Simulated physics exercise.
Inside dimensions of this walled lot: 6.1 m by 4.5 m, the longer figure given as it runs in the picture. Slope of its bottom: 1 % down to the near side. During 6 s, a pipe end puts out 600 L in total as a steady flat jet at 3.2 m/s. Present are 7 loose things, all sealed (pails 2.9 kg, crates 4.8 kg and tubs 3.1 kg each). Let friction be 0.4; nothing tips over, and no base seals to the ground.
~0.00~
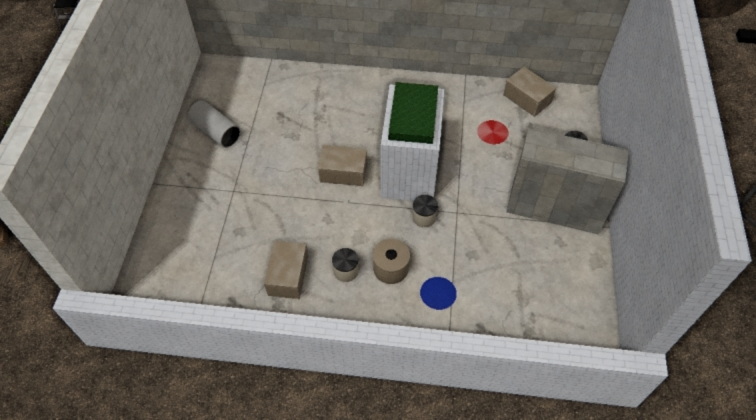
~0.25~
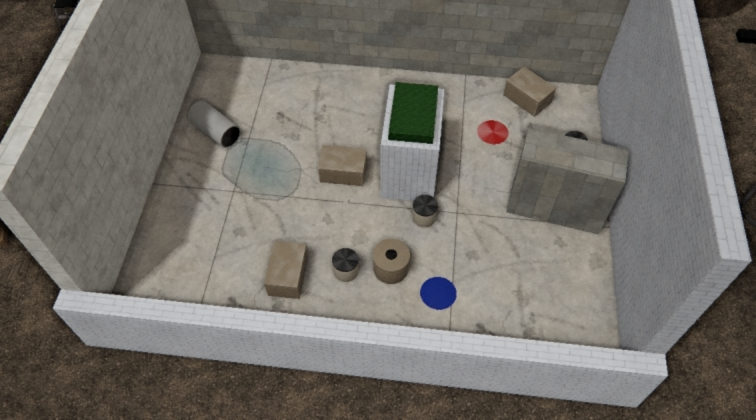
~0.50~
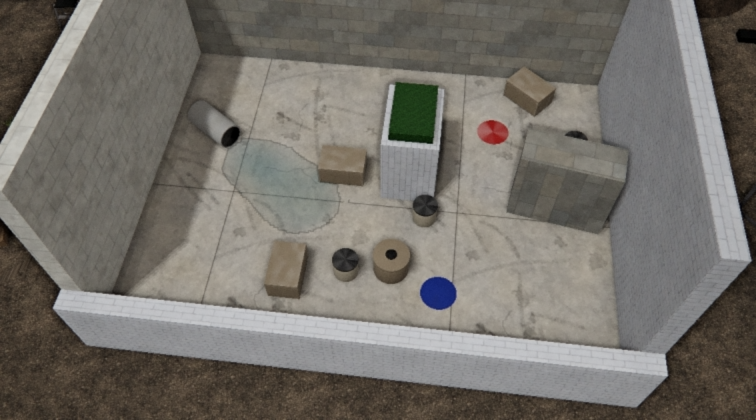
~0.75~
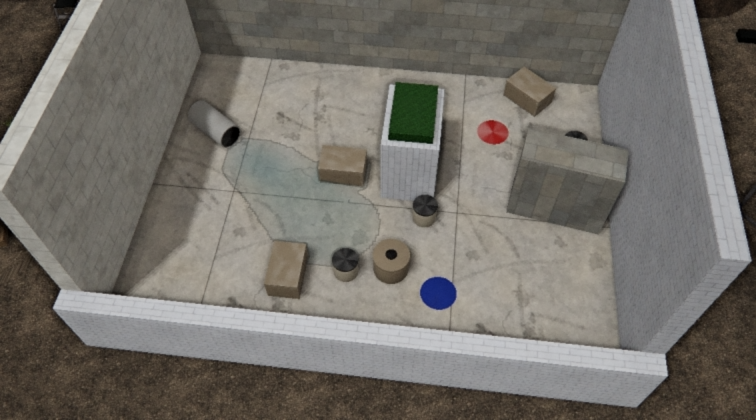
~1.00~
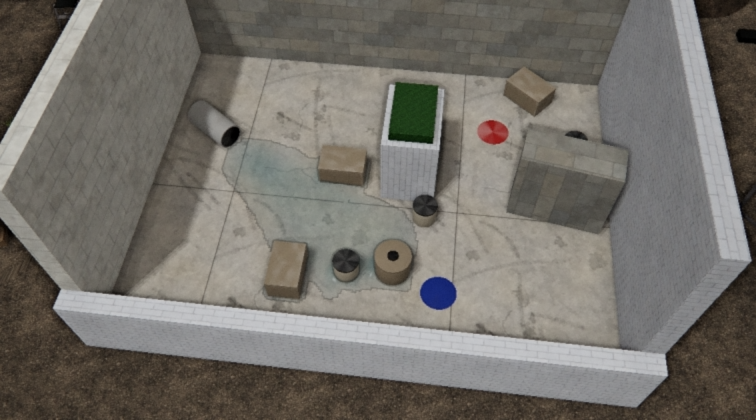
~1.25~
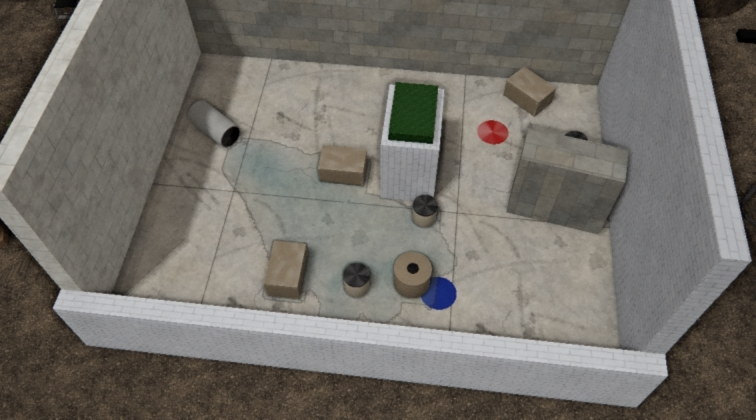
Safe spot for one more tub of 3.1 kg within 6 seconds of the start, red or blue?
The red one is safe.
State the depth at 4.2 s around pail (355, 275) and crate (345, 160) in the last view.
Depths: Near 7 cm, then near 1 cm.
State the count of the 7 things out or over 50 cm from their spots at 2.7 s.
By my reckoning, 2.
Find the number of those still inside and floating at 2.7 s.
2 at that moment.
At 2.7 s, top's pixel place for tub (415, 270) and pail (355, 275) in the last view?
They end up about (569, 333) and (485, 323) in the last view.
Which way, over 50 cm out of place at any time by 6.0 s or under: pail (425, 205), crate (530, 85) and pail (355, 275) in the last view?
In sequence: Within the mark / within the mark / beyond the mark.
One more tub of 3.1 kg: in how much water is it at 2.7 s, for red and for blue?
Around 0 cm for the first start, around 6 cm for the second.
After 1.8 s on red it would be 0 cm off in 0 cm of water; on blue it would be 44 cm off in 2 cm of water.
After 2.7 s on red it would be 0 cm off in 0 cm of water; on blue it would be 135 cm off in 6 cm of water.
After 4.2 s on red it would be 0 cm off in 0 cm of water; on blue it would be 192 cm off in 12 cm of water.
After 6.0 s on red it would be 0 cm off in 0 cm of water; on blue it would be 168 cm off in 11 cm of water.
